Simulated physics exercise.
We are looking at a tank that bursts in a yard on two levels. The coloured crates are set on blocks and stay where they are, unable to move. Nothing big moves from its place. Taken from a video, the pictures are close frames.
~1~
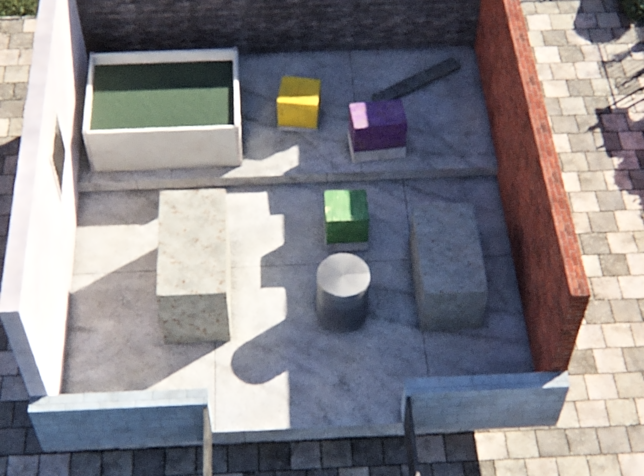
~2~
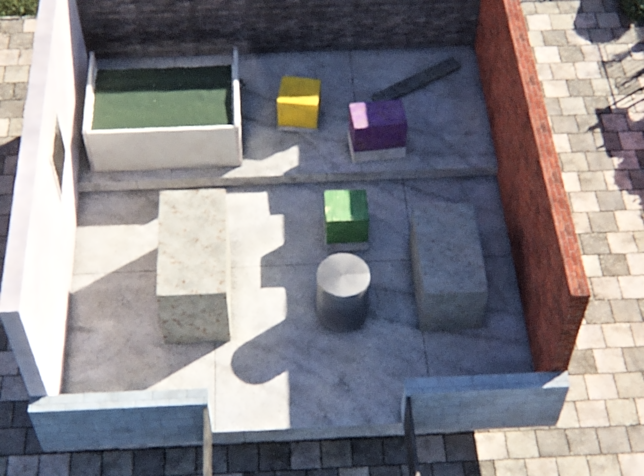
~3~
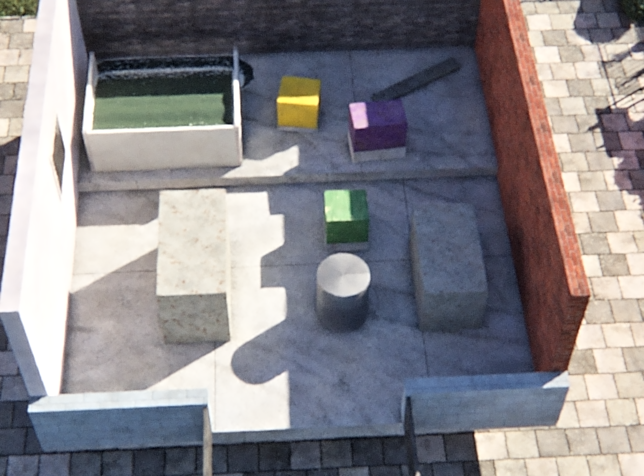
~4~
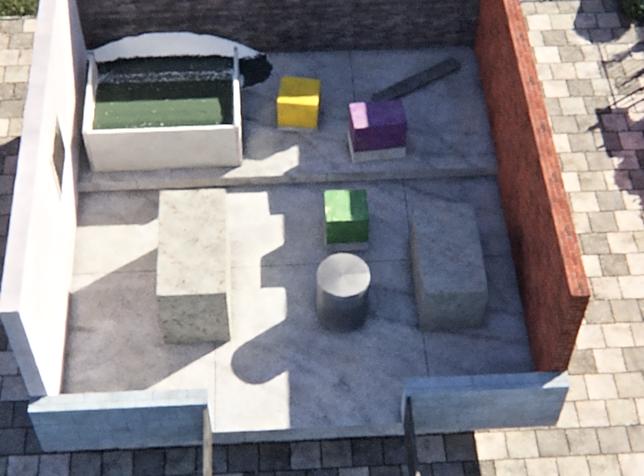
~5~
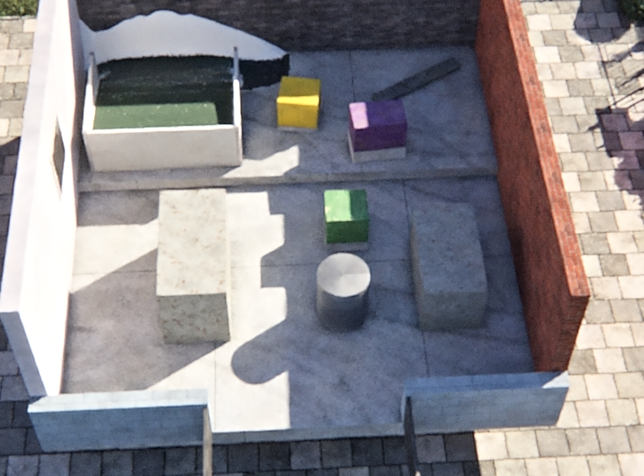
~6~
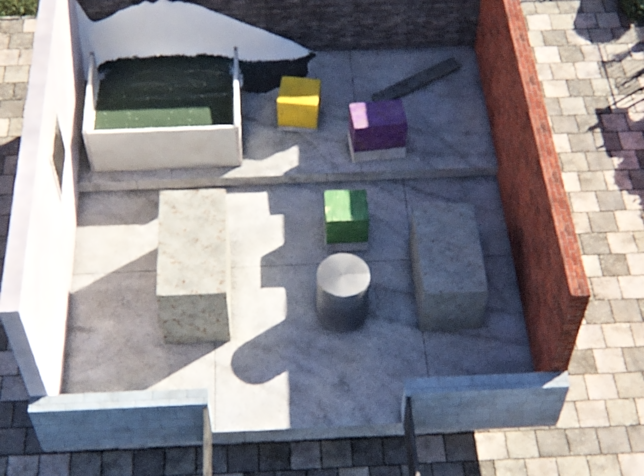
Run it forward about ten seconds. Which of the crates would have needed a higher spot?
Purple crate: No, it stays dry. Green crate: No, it stays dry. Yellow crate: Yes, it gets wet.
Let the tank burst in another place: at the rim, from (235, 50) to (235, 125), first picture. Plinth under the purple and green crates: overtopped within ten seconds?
The purple one is reached; the green one is reached.
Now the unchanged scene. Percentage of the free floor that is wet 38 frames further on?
Roughly 70 per cent.
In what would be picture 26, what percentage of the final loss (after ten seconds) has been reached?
My reading is near 0 per cent.
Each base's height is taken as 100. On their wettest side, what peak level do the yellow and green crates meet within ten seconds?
Close to 160 per cent, and close to 70 per cent, in that order.
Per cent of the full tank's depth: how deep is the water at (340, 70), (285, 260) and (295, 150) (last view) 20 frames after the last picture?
Readings in order: Around 8, 0 and 0 %.
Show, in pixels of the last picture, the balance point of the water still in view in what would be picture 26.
The water centres close to (230, 124).
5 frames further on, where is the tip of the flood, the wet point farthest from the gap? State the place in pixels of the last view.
Close to (435, 49), I think.
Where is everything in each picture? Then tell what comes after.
In the first picture, still water in the water tank at (163, 93).
In the second picture, the front is at a hidden place, out from the gap on the water tank's far side.
In the third picture, water pours out on the water tank's far side and has run to a hidden place.
In the fourth picture, water pours out on the water tank's far side and has run to (261, 55).
In the fifth picture, the front is at (286, 54), out from the gap on the water tank's far side.
In the sixth picture, the front is at (310, 54), out from the gap on the water tank's far side.
A moment on, water covers 15 % of the floor; the purple crate not reached, the green crate not reached, the yellow crate water round its plinth.
Next, water covers 35 % of the floor; the purple crate water round its plinth, the green crate not reached, the yellow crate water round its plinth.
Then, water covers 50 % of the floor; the purple crate water round its plinth, the green crate not reached, the yellow crate water round its plinth.
Later, water covers 70 % of the floor; the purple crate water round its plinth, the green crate water round its plinth, the yellow crate water round its plinth.
In the end, water covers 95 % of the floor; the purple crate stayed above the water, the green crate stayed above the water, the yellow crate was topped.
